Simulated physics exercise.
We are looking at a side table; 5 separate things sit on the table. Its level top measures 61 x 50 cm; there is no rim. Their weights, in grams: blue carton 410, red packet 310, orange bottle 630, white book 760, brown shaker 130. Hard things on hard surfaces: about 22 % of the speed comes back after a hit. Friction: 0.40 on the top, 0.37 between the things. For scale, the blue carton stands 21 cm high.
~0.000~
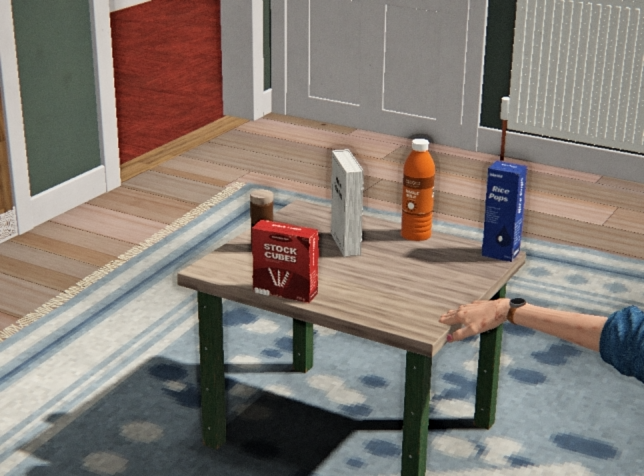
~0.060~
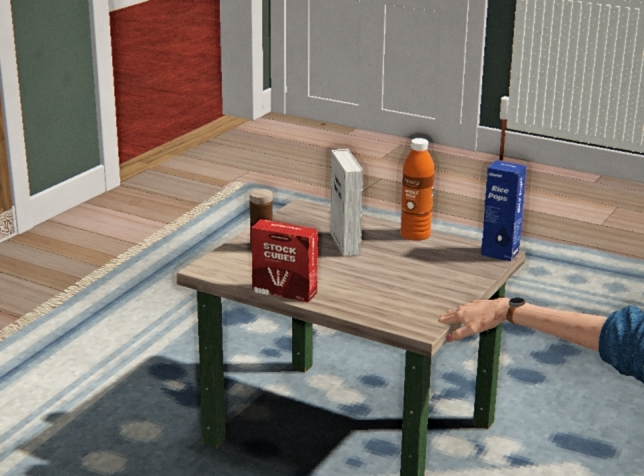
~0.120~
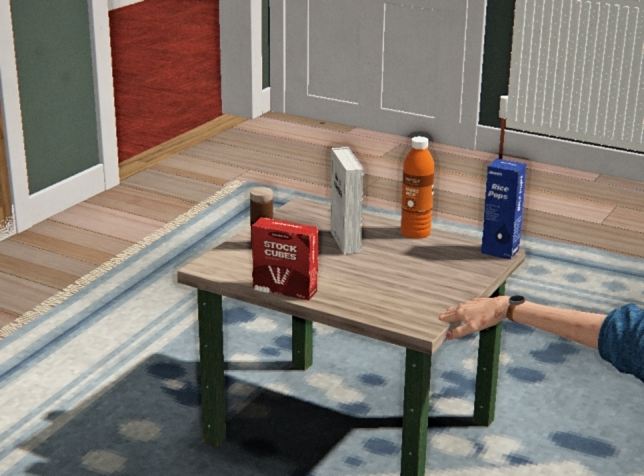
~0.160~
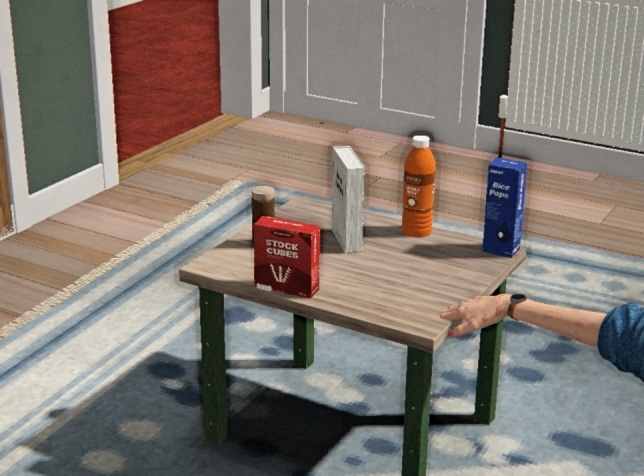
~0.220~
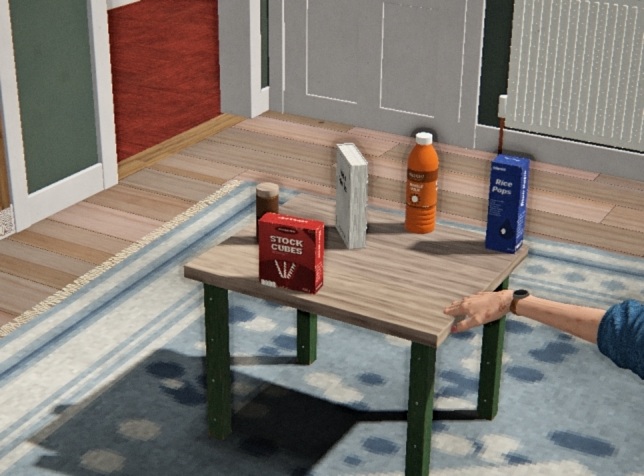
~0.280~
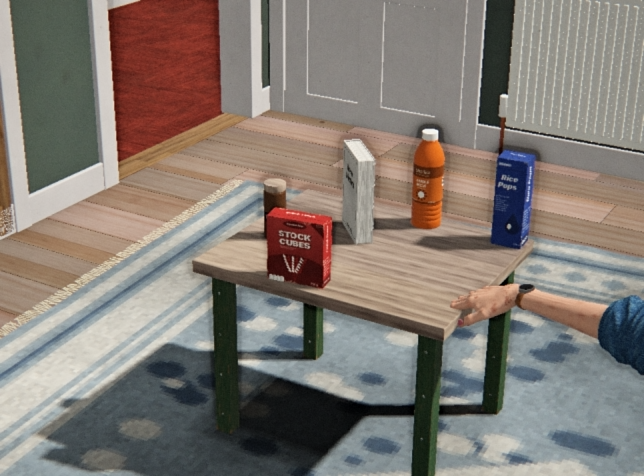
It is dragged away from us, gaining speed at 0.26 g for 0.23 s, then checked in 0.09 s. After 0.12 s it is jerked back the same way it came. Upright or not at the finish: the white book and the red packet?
The white book falls over, the red packet falls over.
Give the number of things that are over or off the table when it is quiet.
5 of them.
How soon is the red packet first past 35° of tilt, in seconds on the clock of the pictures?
At about 0.6 s.
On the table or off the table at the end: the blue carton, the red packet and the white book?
The blue carton ends off the table; the red packet is still on the table; the white book ends on the table.
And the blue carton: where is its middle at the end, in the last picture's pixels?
Near (542, 340).
Around 0.68 s, table shifted 5 cm; blue carton and orange bottle now off the table; red packet on its side near (317, 250); white book at 42° to upright near (389, 195).
Around 0.78 s, table shifted 1 cm; red packet on its side near (309, 257); white book at 65° to upright near (388, 211); brown shaker at 3° to upright.
Around 0.98 s, red packet on its side near (305, 259); white book on its side near (381, 230); brown shaker at 44° to upright.
Around 1.18 s, red packet on its side near (305, 259); white book on its side near (381, 231); brown shaker on its side.
Finally (1.5 s), off the table and tipped over, blue carton and orange bottle; on their side or leaning hard on the table, red packet, white book and brown shaker. Final places as that camera would see them, white book near (381, 231), red packet near (305, 259).
